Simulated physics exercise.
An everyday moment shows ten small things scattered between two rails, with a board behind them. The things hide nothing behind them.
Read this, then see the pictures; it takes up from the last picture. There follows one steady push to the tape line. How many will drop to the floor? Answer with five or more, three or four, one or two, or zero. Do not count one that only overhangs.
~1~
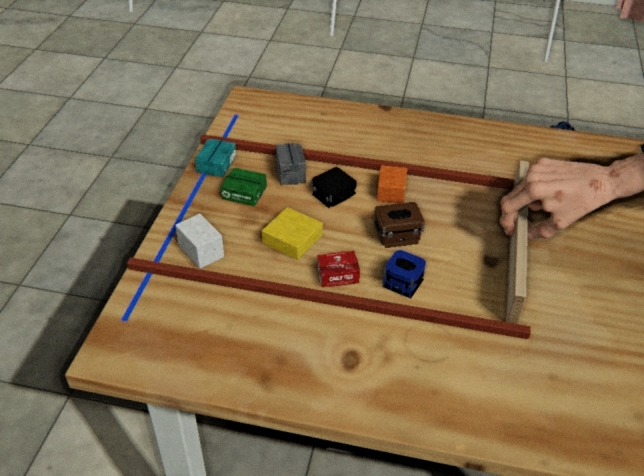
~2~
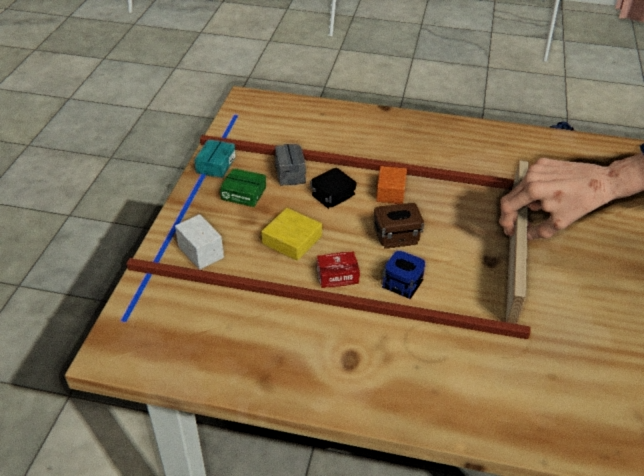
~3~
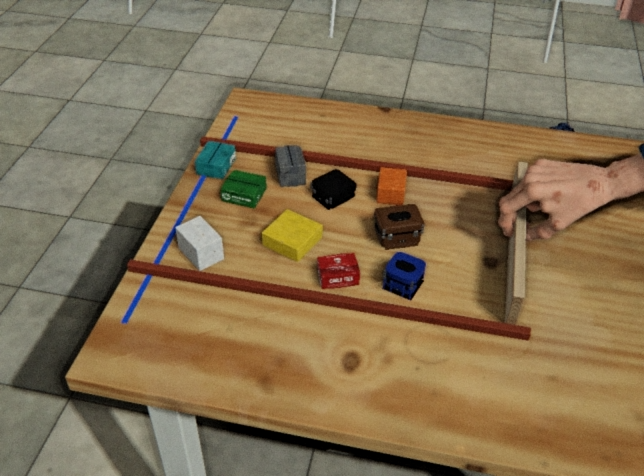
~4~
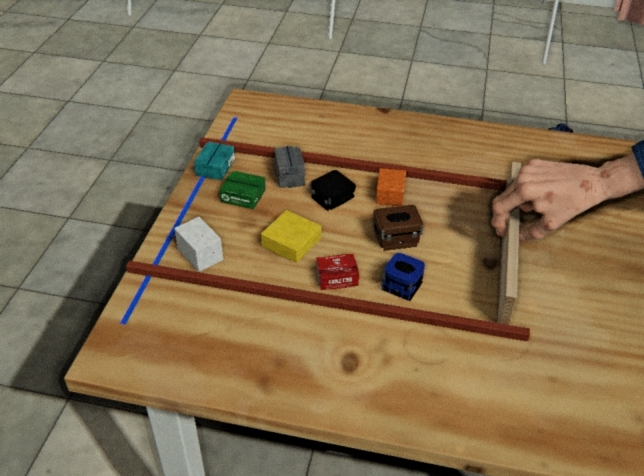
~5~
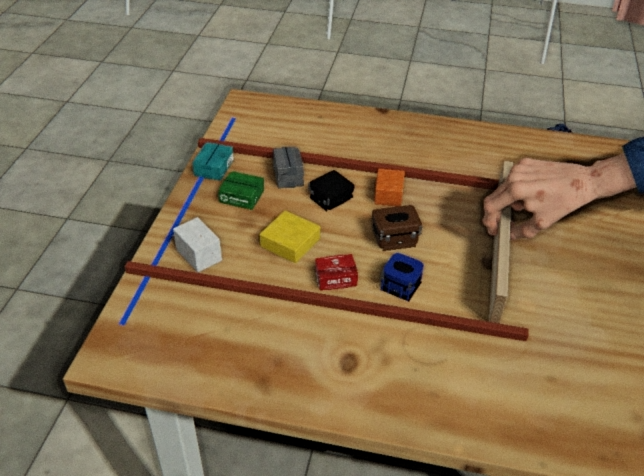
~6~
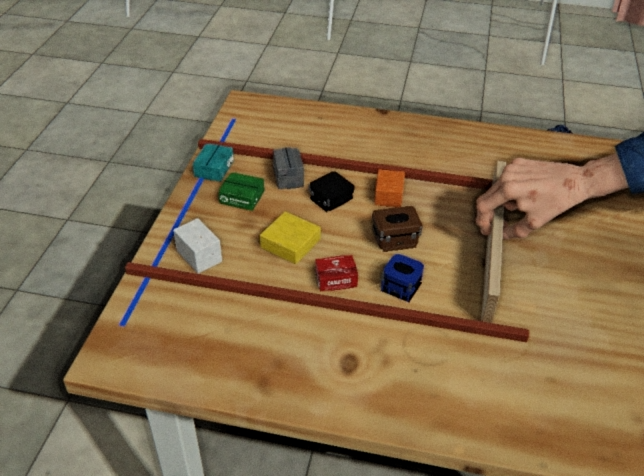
The count that falls is five or more.
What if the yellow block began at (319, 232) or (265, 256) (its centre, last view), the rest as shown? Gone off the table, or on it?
First: Gone; second: Gone.
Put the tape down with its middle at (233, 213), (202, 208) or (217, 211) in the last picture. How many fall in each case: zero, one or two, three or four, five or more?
Spot one gives just one or two, spot two gives 5 or more, spot three gives three to four.
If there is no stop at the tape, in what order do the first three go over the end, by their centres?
Order, earliest first: Turquoise box, white block, green box.
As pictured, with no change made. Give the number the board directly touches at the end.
That would be 3 of them.
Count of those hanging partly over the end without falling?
Counting them gives 3.
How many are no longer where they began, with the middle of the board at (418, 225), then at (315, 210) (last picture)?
The counts are 2 and 8.
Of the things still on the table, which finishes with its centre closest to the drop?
That'd be the brown case, foremost of the lot.
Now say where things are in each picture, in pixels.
The first picture shows turquoise box (216, 158); white block (200, 241); green box (244, 187); board (518, 237); tape (189, 202).
The second picture shows white block (200, 242); red box (338, 269).
The third picture shows green box (244, 189); orange block (392, 186).
The fourth picture shows turquoise box (215, 161); yellow block (291, 236).
The fifth picture shows white block (198, 245); grey box (288, 167).
The sixth picture shows turquoise box (213, 162); white block (198, 246); green box (242, 191); board (494, 237); tape (187, 206).
Early on, none off yet; turquoise box at rest near (213, 162); white block at rest near (198, 246); green box at rest near (242, 191).
A while later, none off yet; turquoise box at rest near (213, 162); white block at rest near (198, 246); green box travelled a little near (228, 190).
Further along, one off so far; turquoise box in the air near (179, 333); white block leaning a little near (132, 233); green box travelled well along near (172, 194).
Finally, the number that fall off is five or more; lost, red box, black case, yellow block, grey box, green box, white block and turquoise box.
